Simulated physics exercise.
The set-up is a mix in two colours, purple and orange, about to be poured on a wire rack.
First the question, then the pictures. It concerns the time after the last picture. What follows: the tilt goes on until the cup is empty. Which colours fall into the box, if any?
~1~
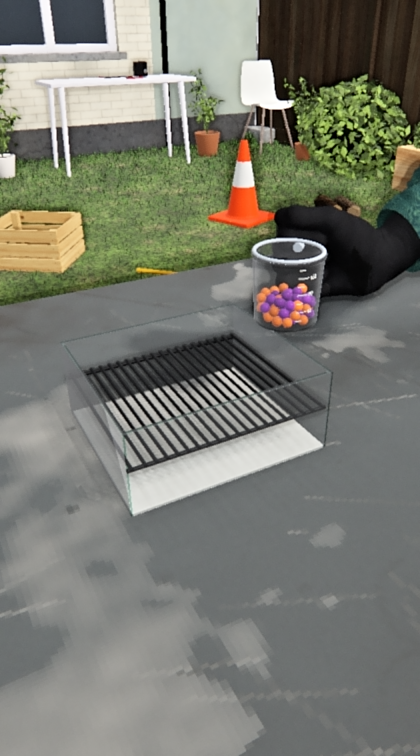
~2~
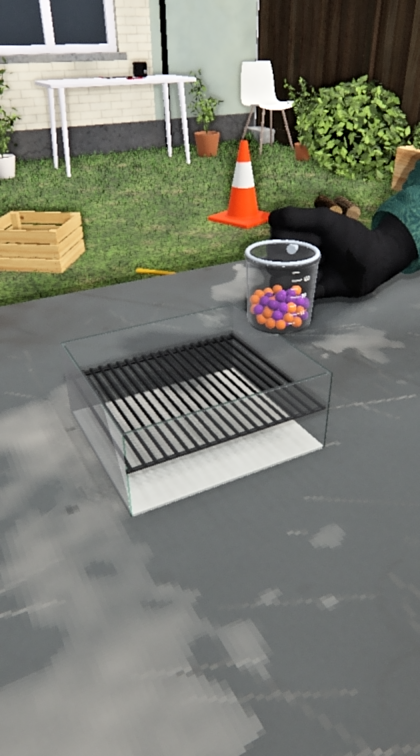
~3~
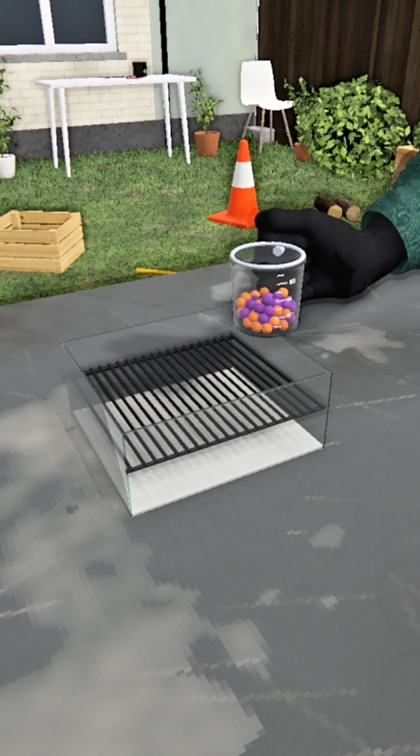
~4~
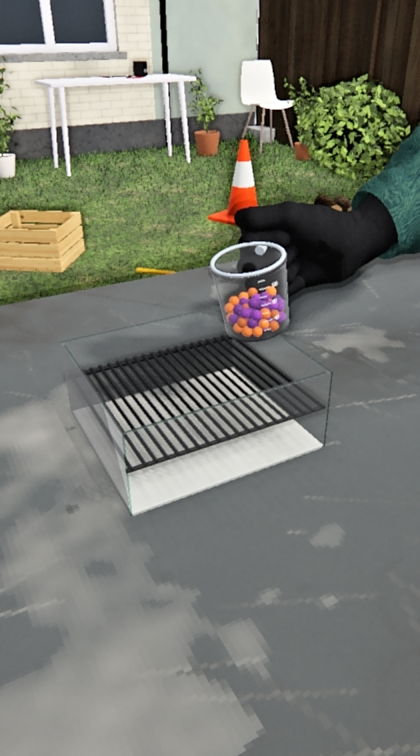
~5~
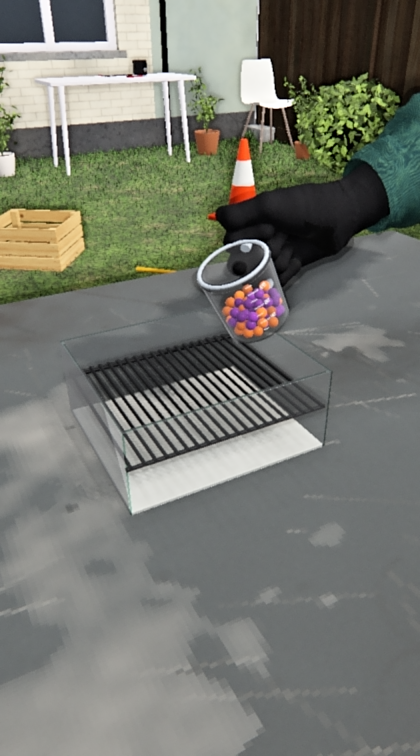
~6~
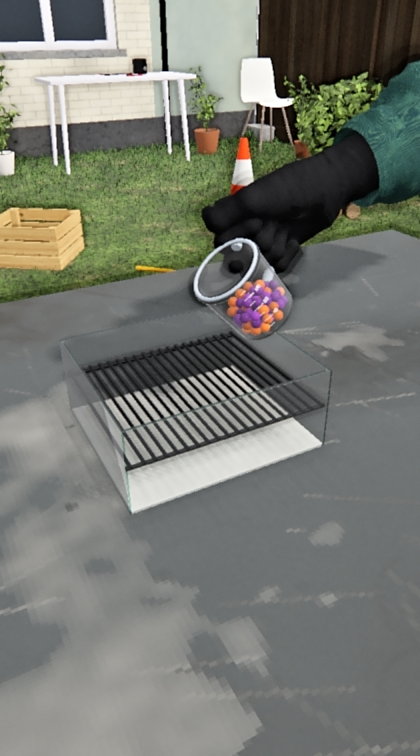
Purple: Kept above; orange: Kept above.
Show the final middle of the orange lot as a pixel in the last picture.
Its middle comes to rest at about (195, 378) in the final picture.
Then, 0.37 s later than the last frame, purple ones, every one in the cup; orange ones, every one in the cup.
Then, 0.69 s later than the last frame, purple ones, roughly two thirds in the cup, roughly a third on or over the wires; orange ones, the larger part in the cup, about a tenth on or over the wires.
Then, 0.96 s later than the last frame, purple ones, every one on or over the wires; orange ones, every one on or over the wires.
When it is over, purple ones, every one on the wires, not one under the rack; orange ones, every one on the wires, not one under the rack.
